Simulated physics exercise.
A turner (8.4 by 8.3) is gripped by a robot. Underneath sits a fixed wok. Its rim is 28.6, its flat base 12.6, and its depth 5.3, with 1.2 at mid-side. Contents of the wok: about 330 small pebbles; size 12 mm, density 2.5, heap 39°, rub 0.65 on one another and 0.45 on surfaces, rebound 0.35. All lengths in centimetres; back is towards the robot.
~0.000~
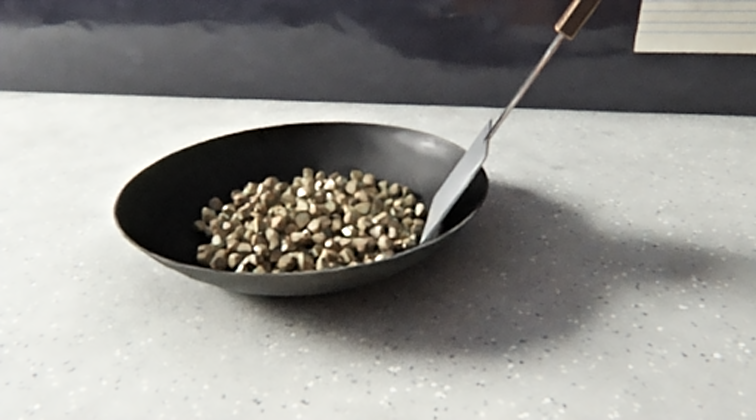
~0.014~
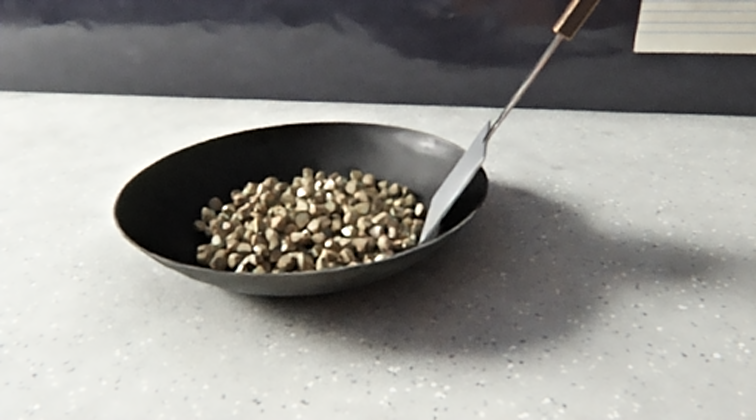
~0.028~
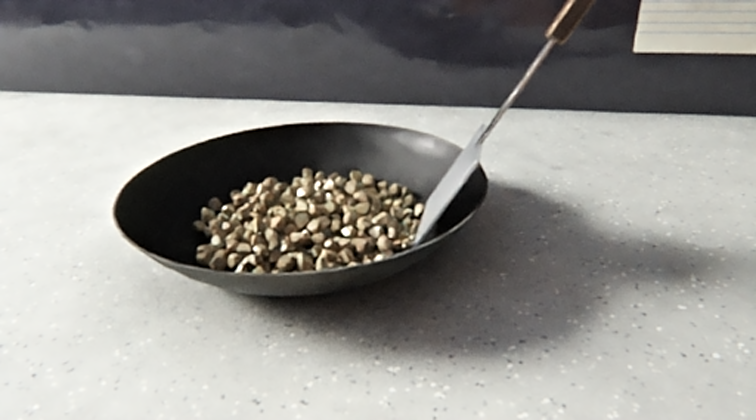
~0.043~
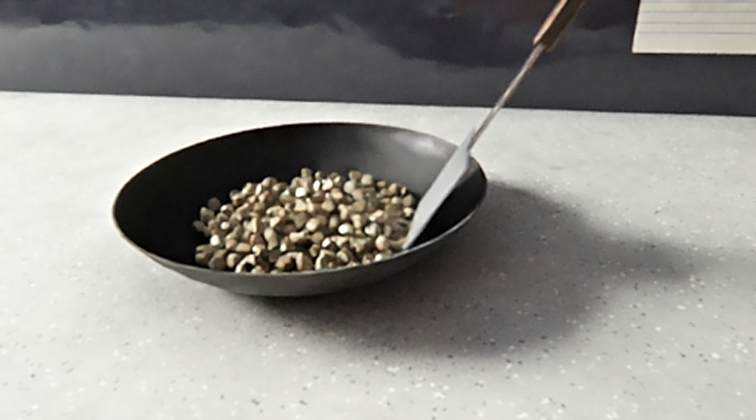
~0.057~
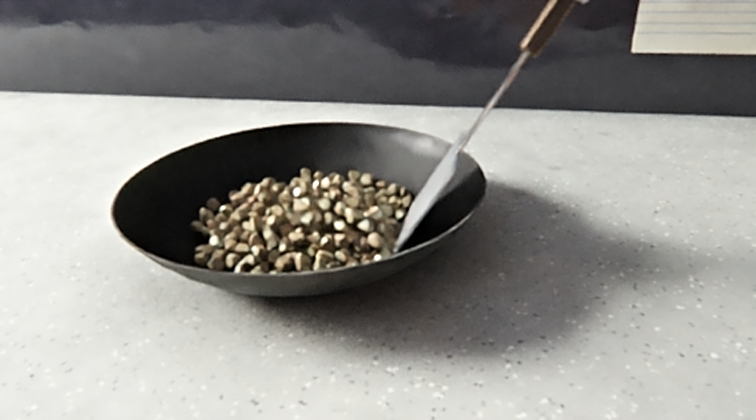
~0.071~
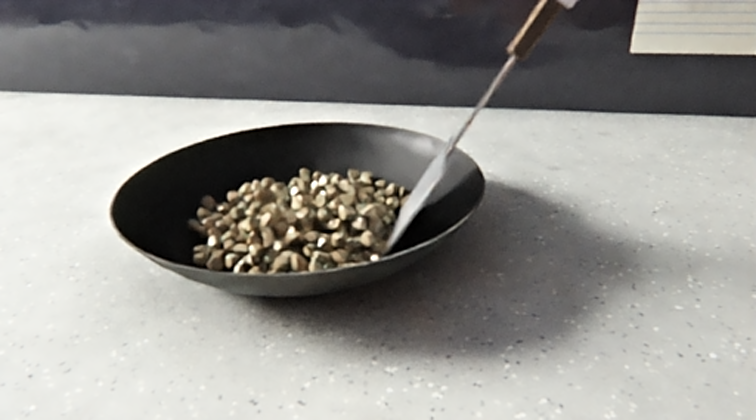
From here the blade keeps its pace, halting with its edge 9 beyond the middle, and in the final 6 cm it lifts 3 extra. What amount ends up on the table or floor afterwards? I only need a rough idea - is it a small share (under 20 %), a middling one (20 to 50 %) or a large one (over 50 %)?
A small one, under 20 %.
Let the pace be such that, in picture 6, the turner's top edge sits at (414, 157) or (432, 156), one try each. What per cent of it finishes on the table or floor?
Roughly 30 per cent, then roughly 15 per cent.
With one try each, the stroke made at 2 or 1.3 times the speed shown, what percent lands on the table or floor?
Some 30 and 20 per cent.
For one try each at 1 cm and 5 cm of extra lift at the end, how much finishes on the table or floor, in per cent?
You'd get some 15 per cent with the first setting and some 5 per cent with the second.
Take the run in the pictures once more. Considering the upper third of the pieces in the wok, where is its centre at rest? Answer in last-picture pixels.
It is centred near (187, 194).
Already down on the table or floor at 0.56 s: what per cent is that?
10 per cent.
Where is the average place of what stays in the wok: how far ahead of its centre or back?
It sits near 5.0 centimetres ahead of centre.
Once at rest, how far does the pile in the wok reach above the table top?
Some 6.5 cm.
By 0.19 s, sloping 59°, highest piece 23 above the table; 326 in the wok, 2 on the blade or in flight.
By 0.30 s, sloping 59°, highest piece 39 above the table; 325 in the wok, 3 on the blade or in flight.
By 0.56 s, sloping 59°, highest piece 28 above the table; 291 in the wok, 32 on the table or floor, 5 on the blade or in flight.
By 1.61 s, sloping 59°, highest piece 6 above the table; 290 in the wok, 38 on the table or floor.
Final count, 290 in the wok, 38 on the table or floor. That is 12 % on the table or floor.
